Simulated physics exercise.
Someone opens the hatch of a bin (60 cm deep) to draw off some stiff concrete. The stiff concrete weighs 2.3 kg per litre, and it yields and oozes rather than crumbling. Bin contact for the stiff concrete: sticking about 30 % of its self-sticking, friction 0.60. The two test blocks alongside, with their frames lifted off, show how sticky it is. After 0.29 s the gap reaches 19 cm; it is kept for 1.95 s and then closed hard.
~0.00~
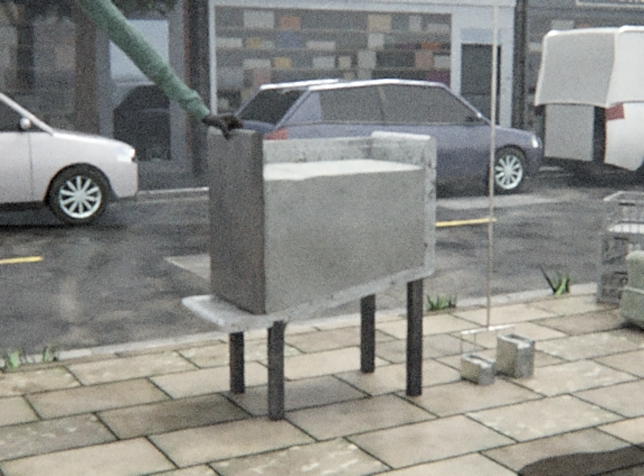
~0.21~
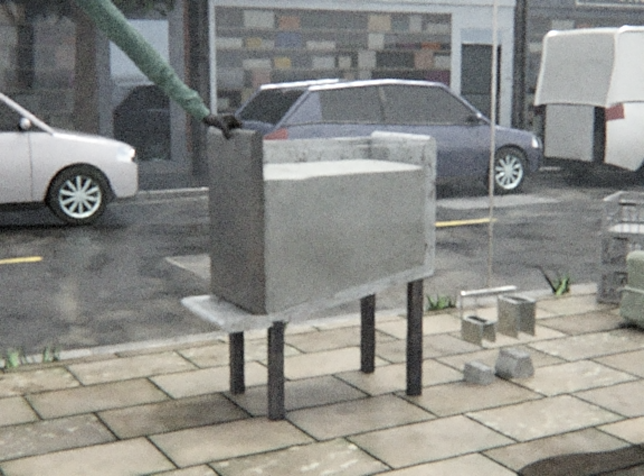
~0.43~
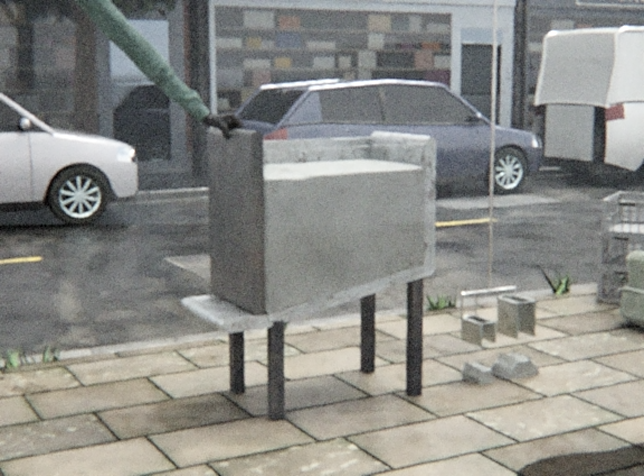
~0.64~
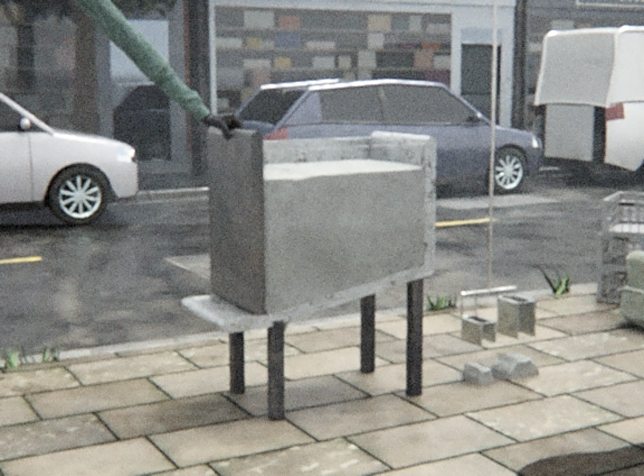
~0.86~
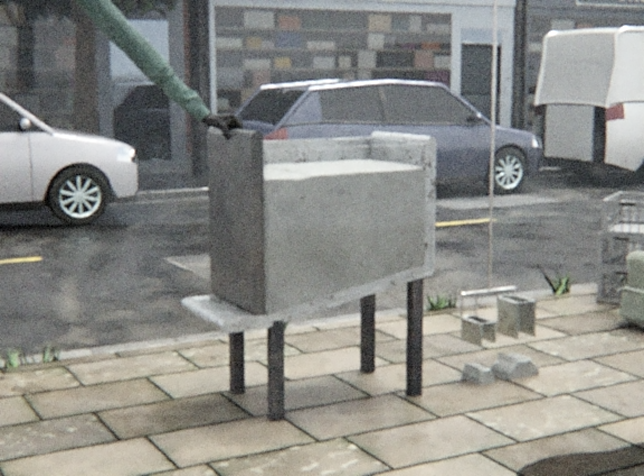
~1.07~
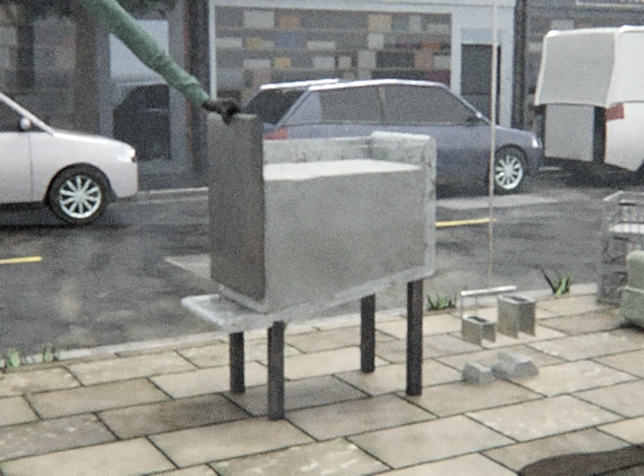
Green-sleeved arm holding and then slightly raising the hatch of a grey concrete-filled bin, after two small blocks nearby slump, unframed.
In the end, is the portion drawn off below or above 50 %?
It ends up in excess of 50 %.
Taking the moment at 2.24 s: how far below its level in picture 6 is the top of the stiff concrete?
I'd put it at close to 12 cm.
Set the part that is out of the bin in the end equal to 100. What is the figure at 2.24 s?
The figure is some 60 %.
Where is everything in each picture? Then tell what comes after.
The first picture shows top of the hatch at (257, 138), not yet moved; top of the stiff concrete at (375, 170); blocks stand 8.8 cm, 16 cm (left to right).
The second picture shows top of the hatch at (257, 138), not yet moved; top of the stiff concrete at (375, 170); blocks stand 7.9 cm, 12 cm (left to right).
The third picture shows top of the hatch at (257, 138), not yet moved; top of the stiff concrete at (375, 170); blocks stand 7.4 cm, 9.2 cm (left to right).
The fourth picture shows top of the hatch at (257, 138), not yet moved; top of the stiff concrete at (375, 170); blocks stand 7.2 cm, 9.1 cm (left to right).
The fifth picture shows top of the hatch at (257, 138), not yet moved; top of the stiff concrete at (375, 170); blocks stand 7.2 cm, 9.1 cm (left to right).
The sixth picture shows top of the hatch at (257, 123), moved 6.3 cm; top of the stiff concrete at (393, 169); blocks stand 7.2 cm, 9.1 cm (left to right).
After 1.61 s, the hatch is 19 cm open and 14 % is out.
After 2.24 s, the hatch is 19 cm open and 35 % is out.
After 2.87 s, the hatch is 19 cm open and 50 % is out.
After 3.51 s, the hatch is 4.7 cm open and 60 % is out.
After 4.19 s, at the end, the hatch is shut and 61 % is out.
